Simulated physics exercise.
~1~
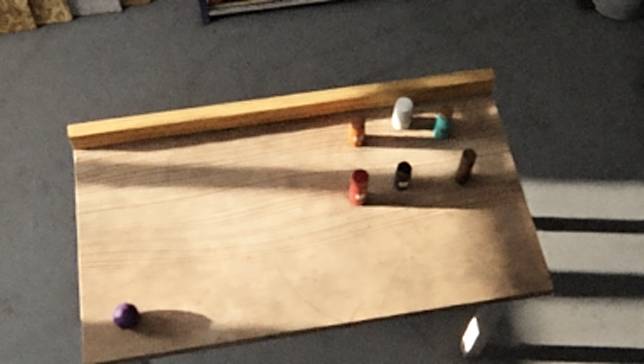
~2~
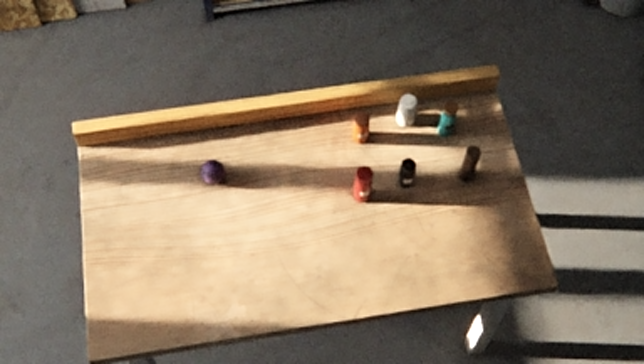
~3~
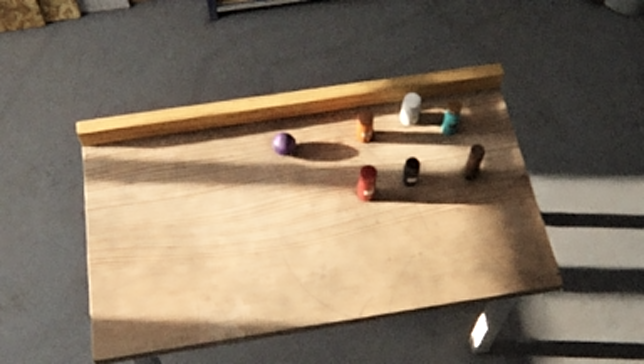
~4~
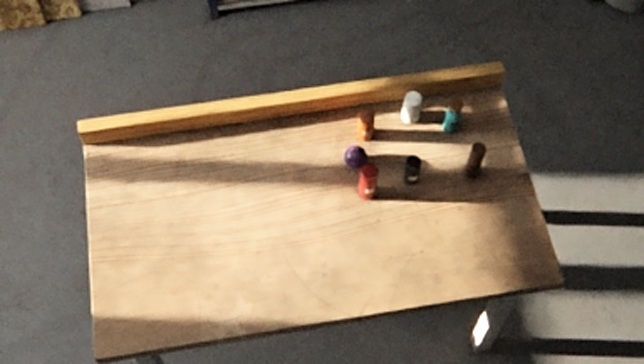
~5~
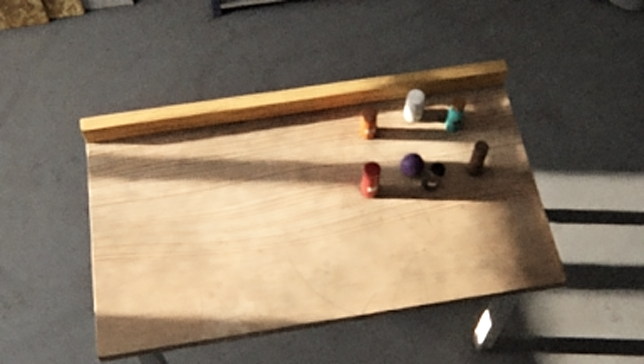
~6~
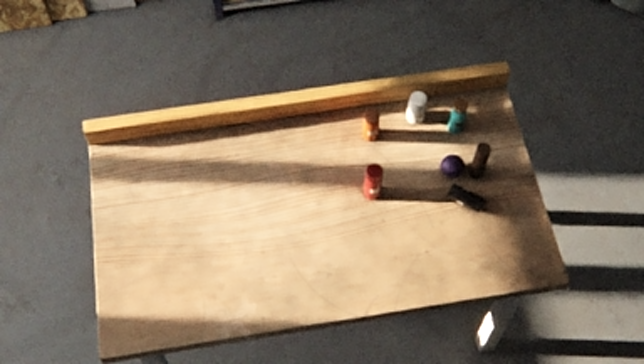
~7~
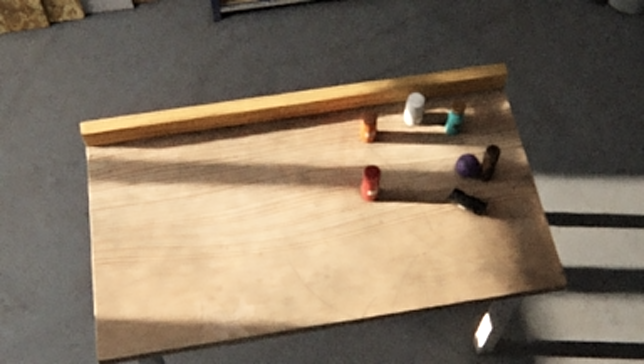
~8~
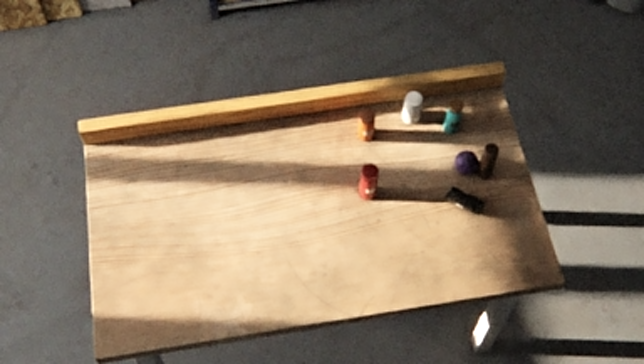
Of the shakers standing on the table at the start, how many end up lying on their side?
One shaker, the black one, ends up lying on its side.
